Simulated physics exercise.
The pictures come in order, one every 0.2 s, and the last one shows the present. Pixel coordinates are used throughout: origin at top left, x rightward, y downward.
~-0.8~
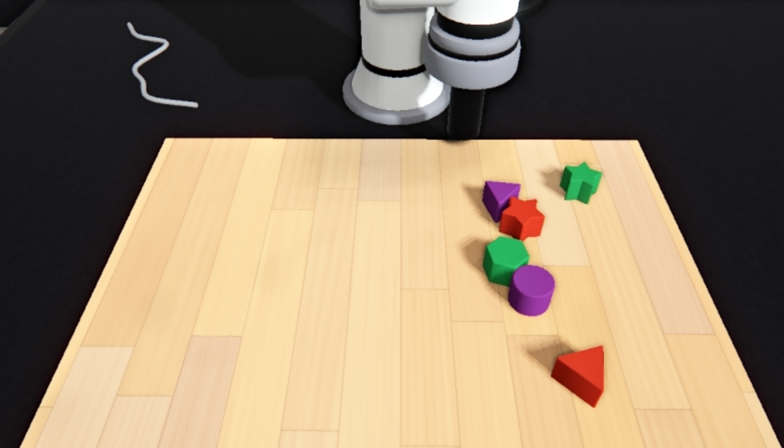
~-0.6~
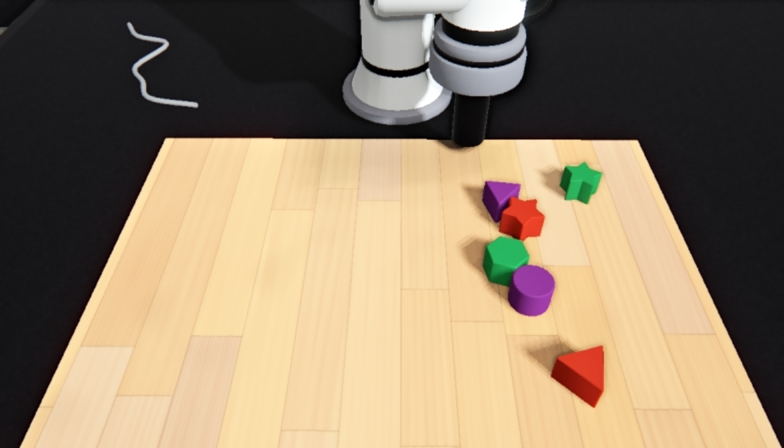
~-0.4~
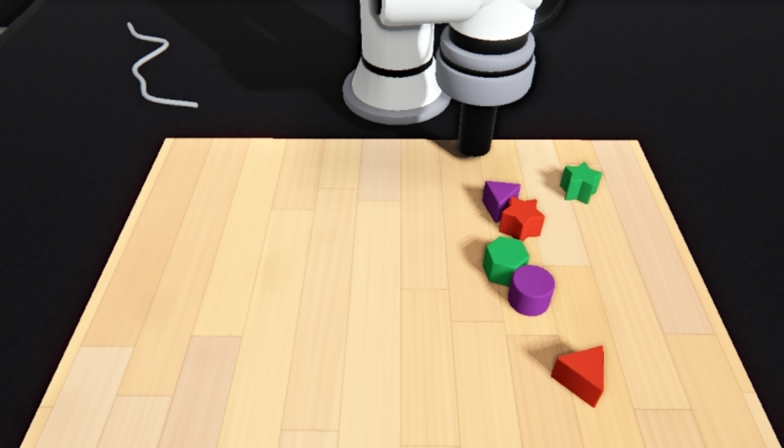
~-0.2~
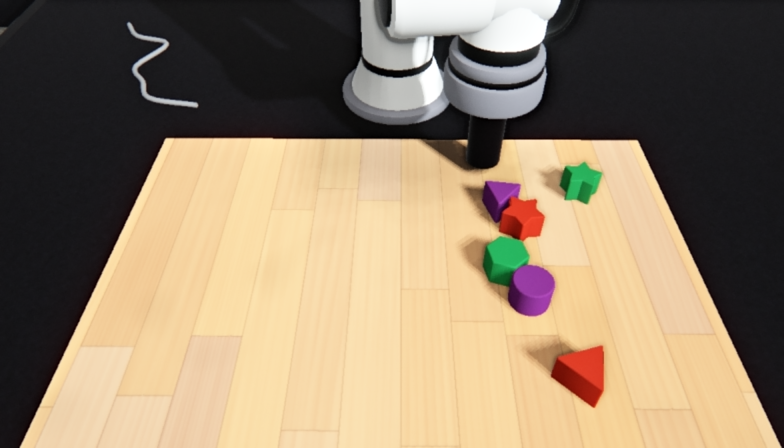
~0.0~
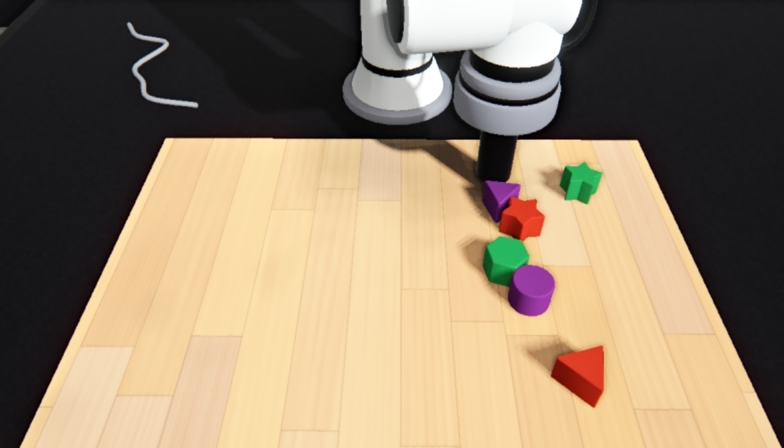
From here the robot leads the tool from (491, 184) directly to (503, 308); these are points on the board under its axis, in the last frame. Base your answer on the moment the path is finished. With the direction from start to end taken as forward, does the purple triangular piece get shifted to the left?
Yes, that is what happens.
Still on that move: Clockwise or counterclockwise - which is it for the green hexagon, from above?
It twists with the clock when seen from above.
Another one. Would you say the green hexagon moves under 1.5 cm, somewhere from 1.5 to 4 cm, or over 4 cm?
It ends farther than 4 cm from its spot.
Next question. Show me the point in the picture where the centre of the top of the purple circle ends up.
Close to (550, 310).
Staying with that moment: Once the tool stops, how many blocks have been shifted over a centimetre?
Total moved: Three or more.
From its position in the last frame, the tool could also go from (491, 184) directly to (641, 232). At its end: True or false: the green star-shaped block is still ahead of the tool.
Verdict: False.
On the path given first. One third of the way, tool (496, 210); purple triangular piece (512, 221), turned 35° anticlockwise; red star-shaped block (543, 225), turned 20° anticlockwise.
Two thirds of the way, tool (500, 252); purple triangular piece (526, 263), turned 35° anticlockwise; green hexagon (499, 278), turned 25° clockwise; red star-shaped block (547, 227), turned 35° anticlockwise; purple circle (540, 299).
At the end, tool (506, 298); purple triangular piece (544, 279), turned 90° anticlockwise; green hexagon (486, 317), turned 80° clockwise; red star-shaped block (547, 227), turned 35° anticlockwise; purple circle (550, 310).
